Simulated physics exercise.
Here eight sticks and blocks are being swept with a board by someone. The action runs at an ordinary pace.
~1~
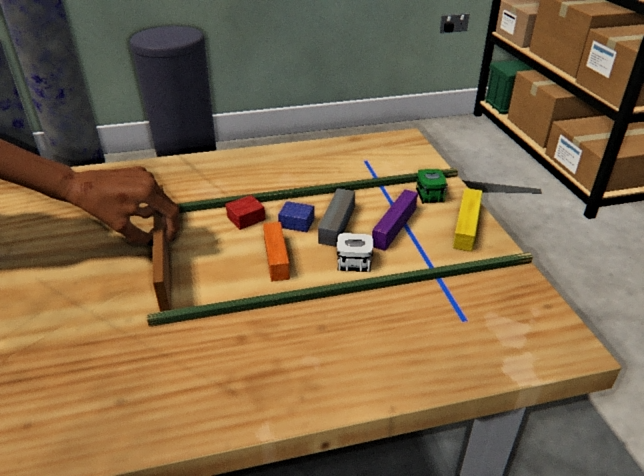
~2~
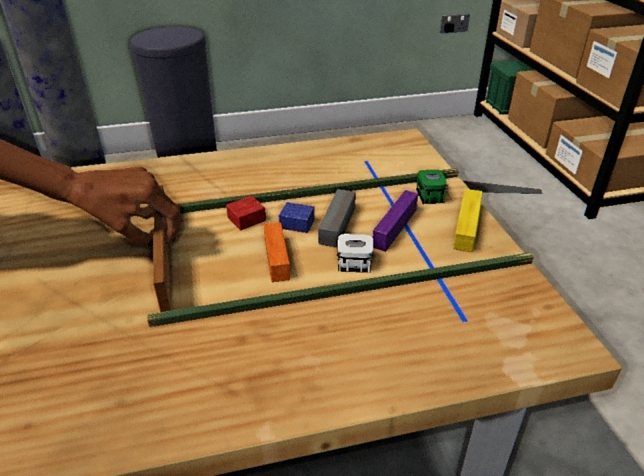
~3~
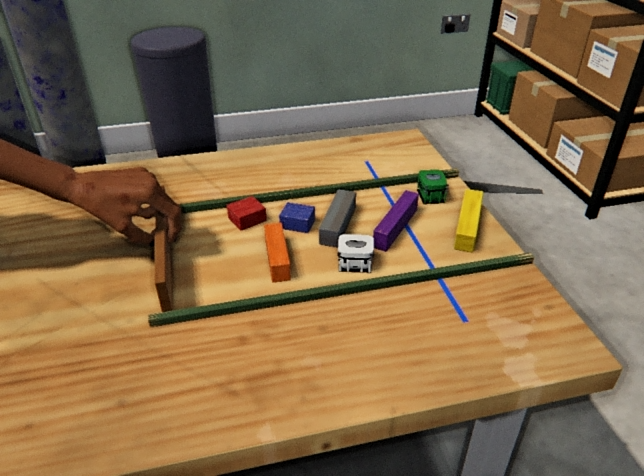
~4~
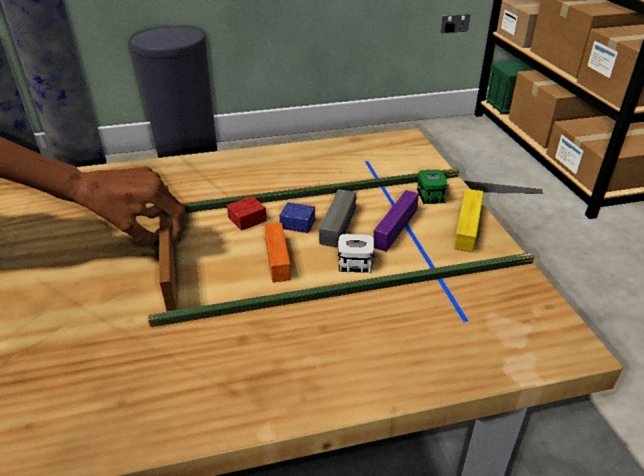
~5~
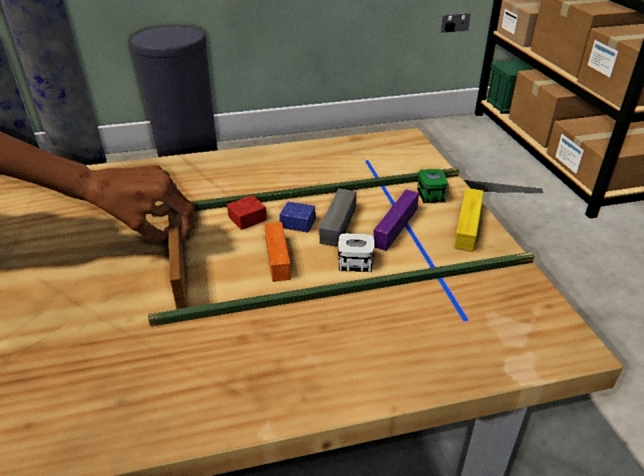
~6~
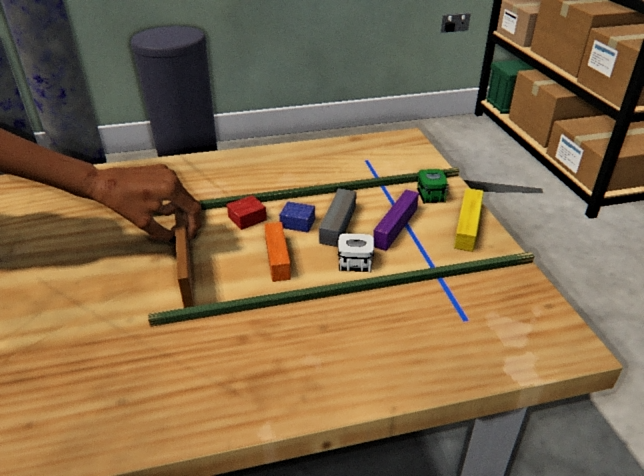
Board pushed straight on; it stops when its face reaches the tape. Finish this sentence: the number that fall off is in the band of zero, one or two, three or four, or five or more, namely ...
Namely zero.
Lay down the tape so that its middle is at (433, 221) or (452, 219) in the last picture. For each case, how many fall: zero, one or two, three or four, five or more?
Place by place: One or two, then one to two.
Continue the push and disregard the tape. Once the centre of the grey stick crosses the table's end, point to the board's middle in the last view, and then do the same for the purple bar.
The middle is at (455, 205) when it's the grey stick, and at (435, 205) when it's the purple bar.
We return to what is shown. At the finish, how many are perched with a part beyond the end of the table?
The figure is 2.
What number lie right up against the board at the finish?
Well, it touches 2.
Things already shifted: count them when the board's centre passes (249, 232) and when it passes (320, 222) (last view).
Tally: First 1; then 6.
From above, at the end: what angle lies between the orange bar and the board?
About 0°.
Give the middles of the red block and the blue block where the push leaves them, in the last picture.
Near (402, 189) and (422, 204).
Soon after, none off yet; yellow stick at rest near (469, 218); green case at rest near (432, 186); purple bar at rest near (397, 219).
After that, none off yet; yellow stick at rest near (469, 218); green case at rest near (432, 186); purple bar moving near (402, 220).
And then, none off yet; yellow stick at rest near (471, 218); green case at rest near (433, 185); purple bar displaced about its own width near (449, 211).
In the end, the number that fall off is zero.
